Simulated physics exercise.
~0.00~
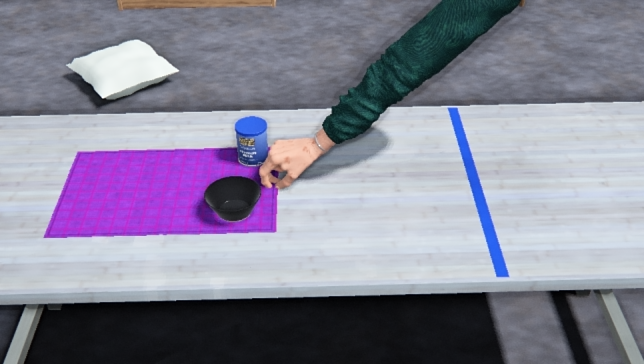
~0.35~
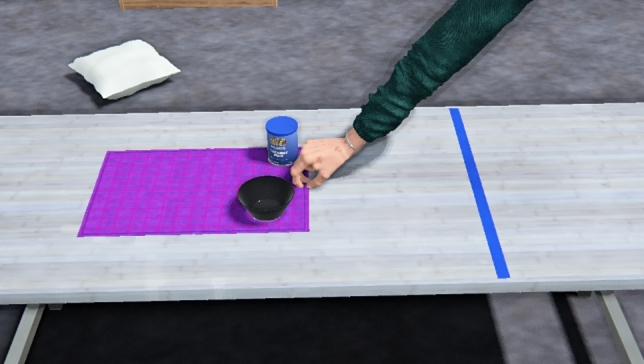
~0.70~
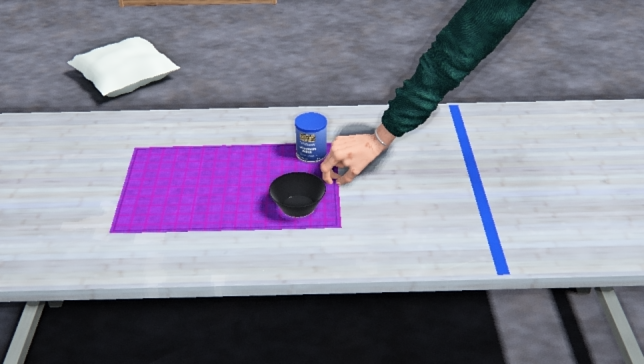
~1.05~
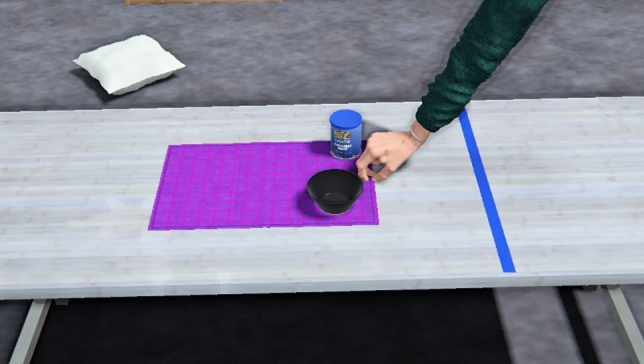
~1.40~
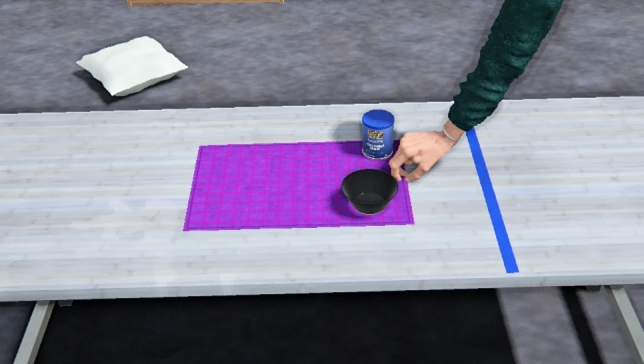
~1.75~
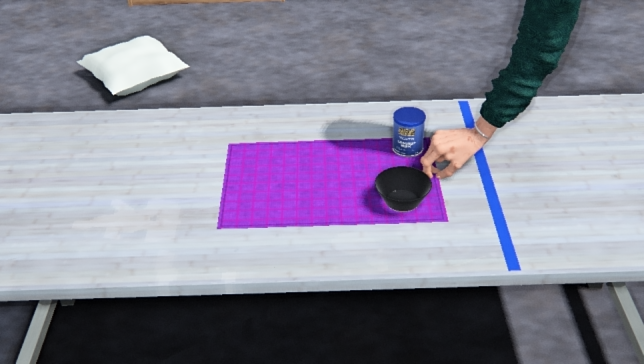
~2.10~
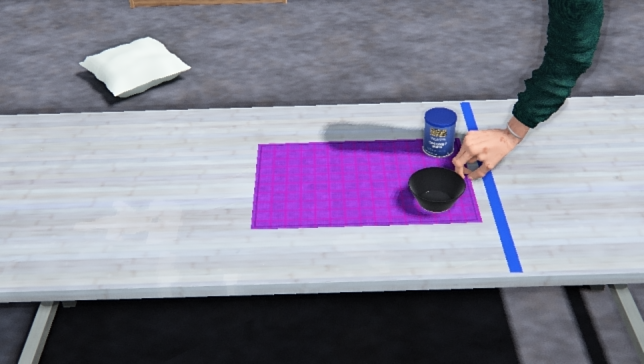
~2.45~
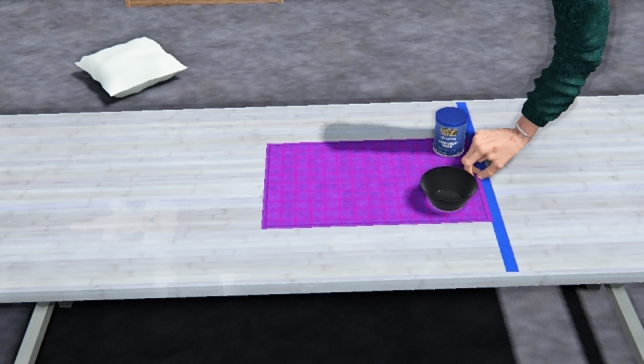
At the start, a hand in a dark green sleeve grips the right edge of a purple place mat on a pale table, with a black bowl and a blue tin resting near that edge. The hand pulls the mat steadily to the right, towards a strip of blue tape. The bowl and the upright tin ride along with it, keeping their places on the cloth. Near the tape the movement becomes smaller. It ends with the mat's right edge at the tape, the bowl and tin still aboard, and the hand still at the mat's edge.
